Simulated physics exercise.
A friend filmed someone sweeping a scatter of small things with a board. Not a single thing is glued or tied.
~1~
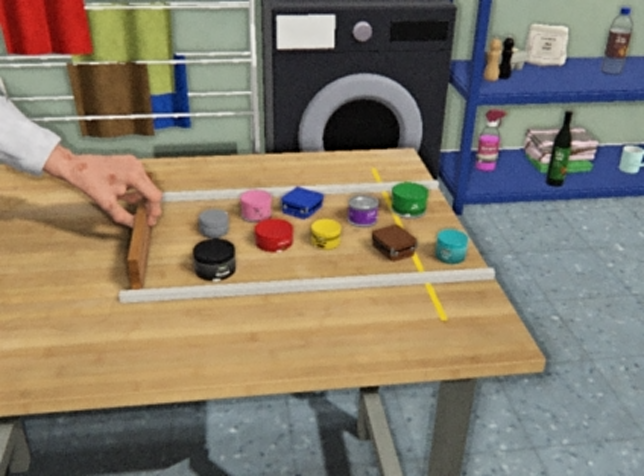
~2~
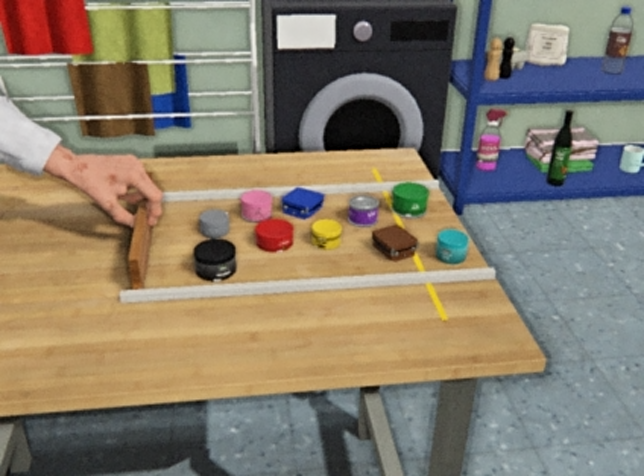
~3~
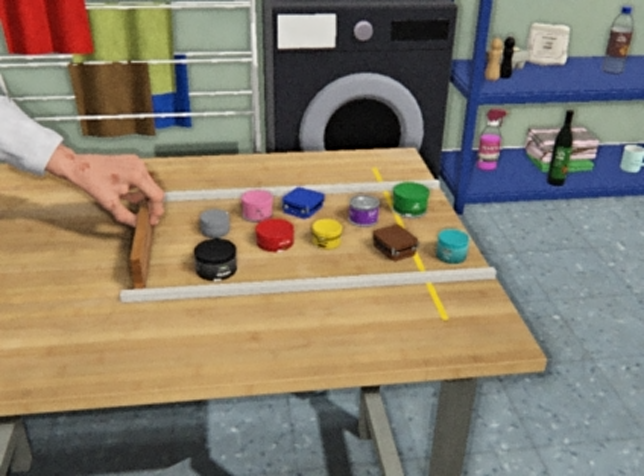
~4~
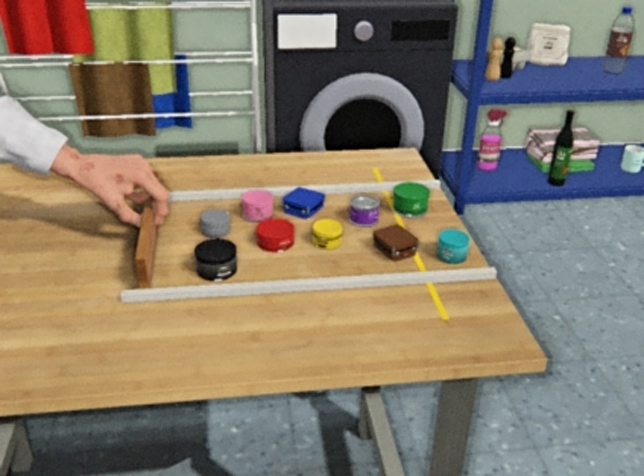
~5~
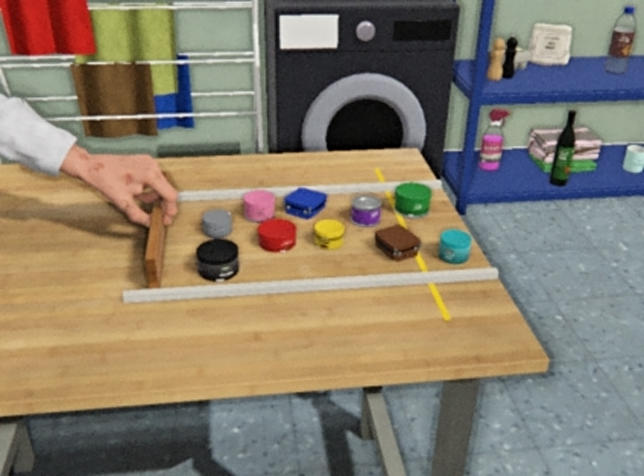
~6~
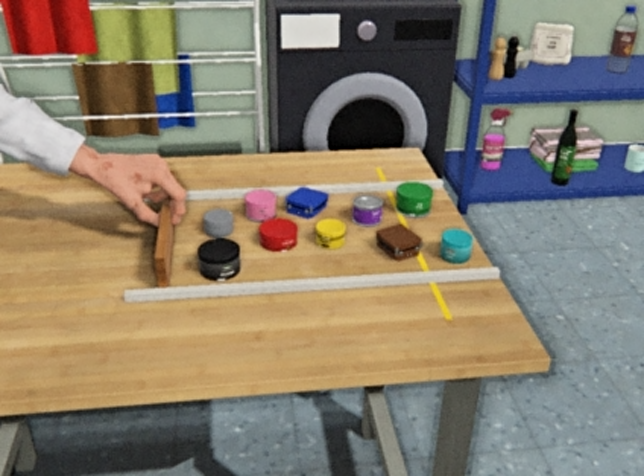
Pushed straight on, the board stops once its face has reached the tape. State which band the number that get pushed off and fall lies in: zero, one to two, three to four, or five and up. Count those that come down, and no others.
The band is one to two.
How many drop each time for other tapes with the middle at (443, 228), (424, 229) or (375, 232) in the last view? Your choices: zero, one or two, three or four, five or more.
Lab note - count at each of the three spots: More than four; three to four; zero.
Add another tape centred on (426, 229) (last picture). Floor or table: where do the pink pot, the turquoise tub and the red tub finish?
The pink pot? It is safe. The turquoise tub? It does not stay. The red tub? It is safe.
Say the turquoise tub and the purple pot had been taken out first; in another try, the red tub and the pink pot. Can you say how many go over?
First 0, then 0.
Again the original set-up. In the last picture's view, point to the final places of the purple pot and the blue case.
I'd put one close to (442, 207) and the other close to (434, 193).
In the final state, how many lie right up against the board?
4 in contact.
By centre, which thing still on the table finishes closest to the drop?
Turquoise tub ends nearest.
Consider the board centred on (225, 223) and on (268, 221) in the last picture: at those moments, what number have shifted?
First 2, after that 5.
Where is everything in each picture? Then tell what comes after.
The first frame shows turquoise tub (452, 247); green pot (410, 200); brown case (394, 244); board (143, 228); tape (402, 231).
The second frame shows green pot (410, 200); purple pot (363, 211).
The third frame shows brown case (395, 244); blue case (303, 203).
The fourth frame shows turquoise tub (453, 247); red tub (275, 236).
The fifth frame shows green pot (413, 200); black tub (218, 260).
The sixth frame shows turquoise tub (456, 247); green pot (414, 200); brown case (398, 244); board (168, 226); tape (407, 230).
Early on, none off yet; turquoise tub at rest near (456, 247); green pot at rest near (414, 200); brown case at rest near (398, 244).
A while later, none off yet; turquoise tub travelled a little near (470, 248); green pot travelled about its own width near (437, 200); brown case travelled about its own width near (432, 242).
Finally, the number that fall off is one or two; lost, green pot.
